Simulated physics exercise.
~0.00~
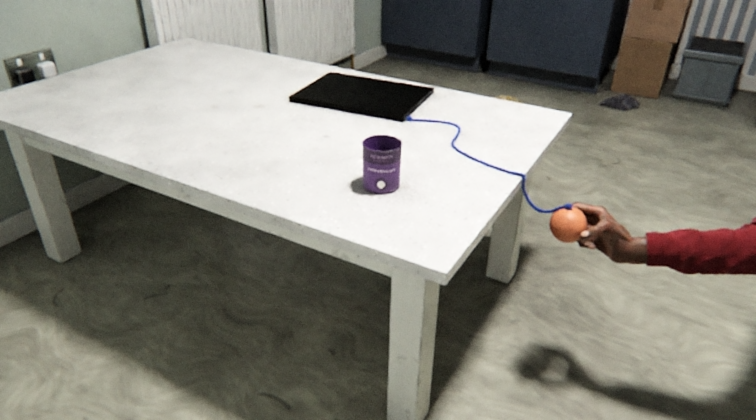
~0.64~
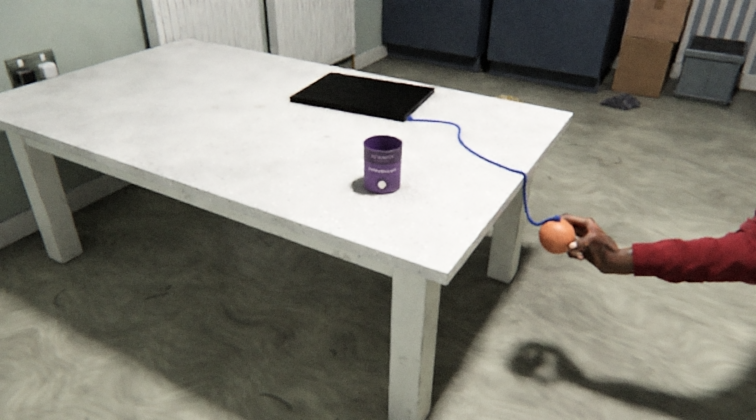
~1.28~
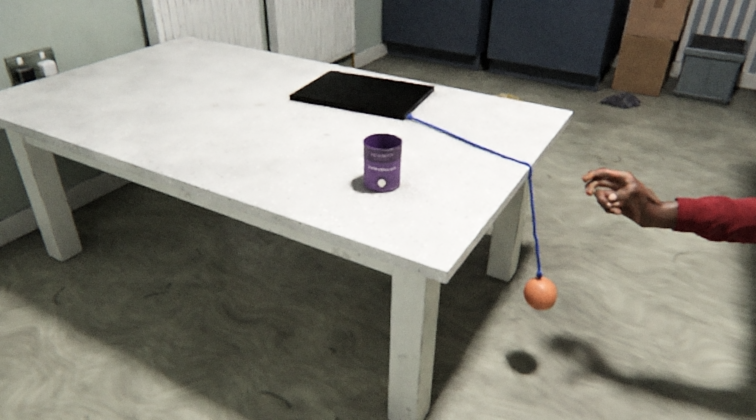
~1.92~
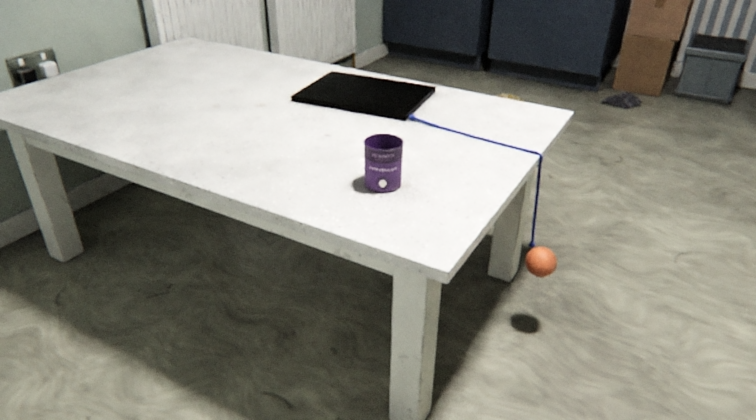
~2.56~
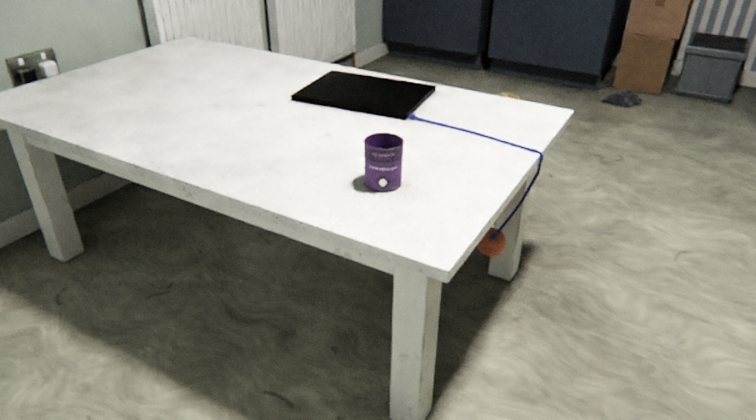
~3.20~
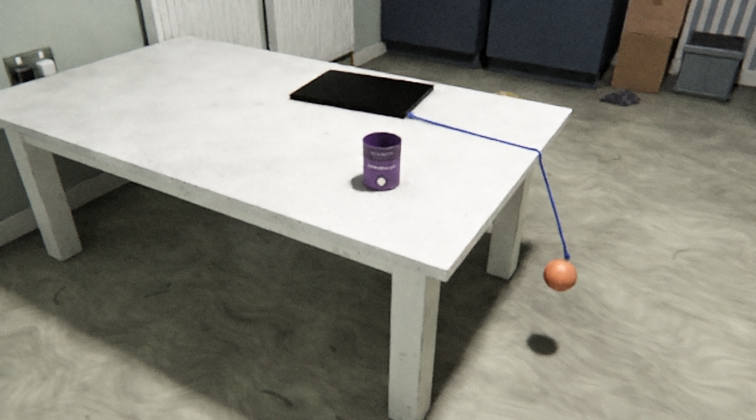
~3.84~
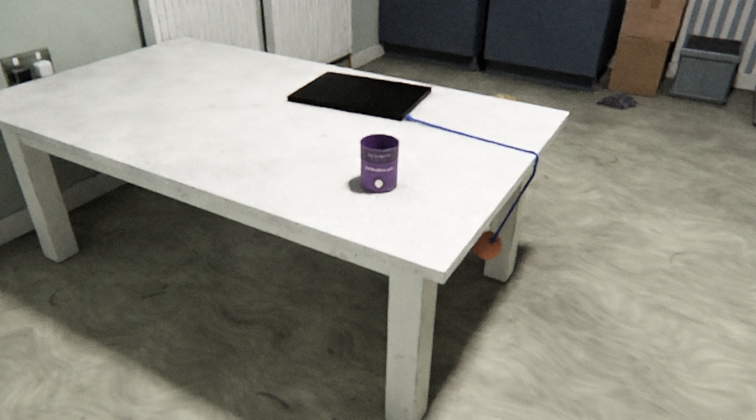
In a room with a grey, streaky floor, seen from slightly above by a gently swaying camera, a white table stands with a closed black laptop near its far edge and a purple cup closer to the front. A blue shoelace runs from the laptop over the table's right edge to an orange held by a hand in a red sleeve. The hand shifts left and down, then lets go and draws back out of view. The orange drops, hangs from the lace and swings left beneath the edge, right, then left again. It ends still off the floor, with laptop and cup in place.
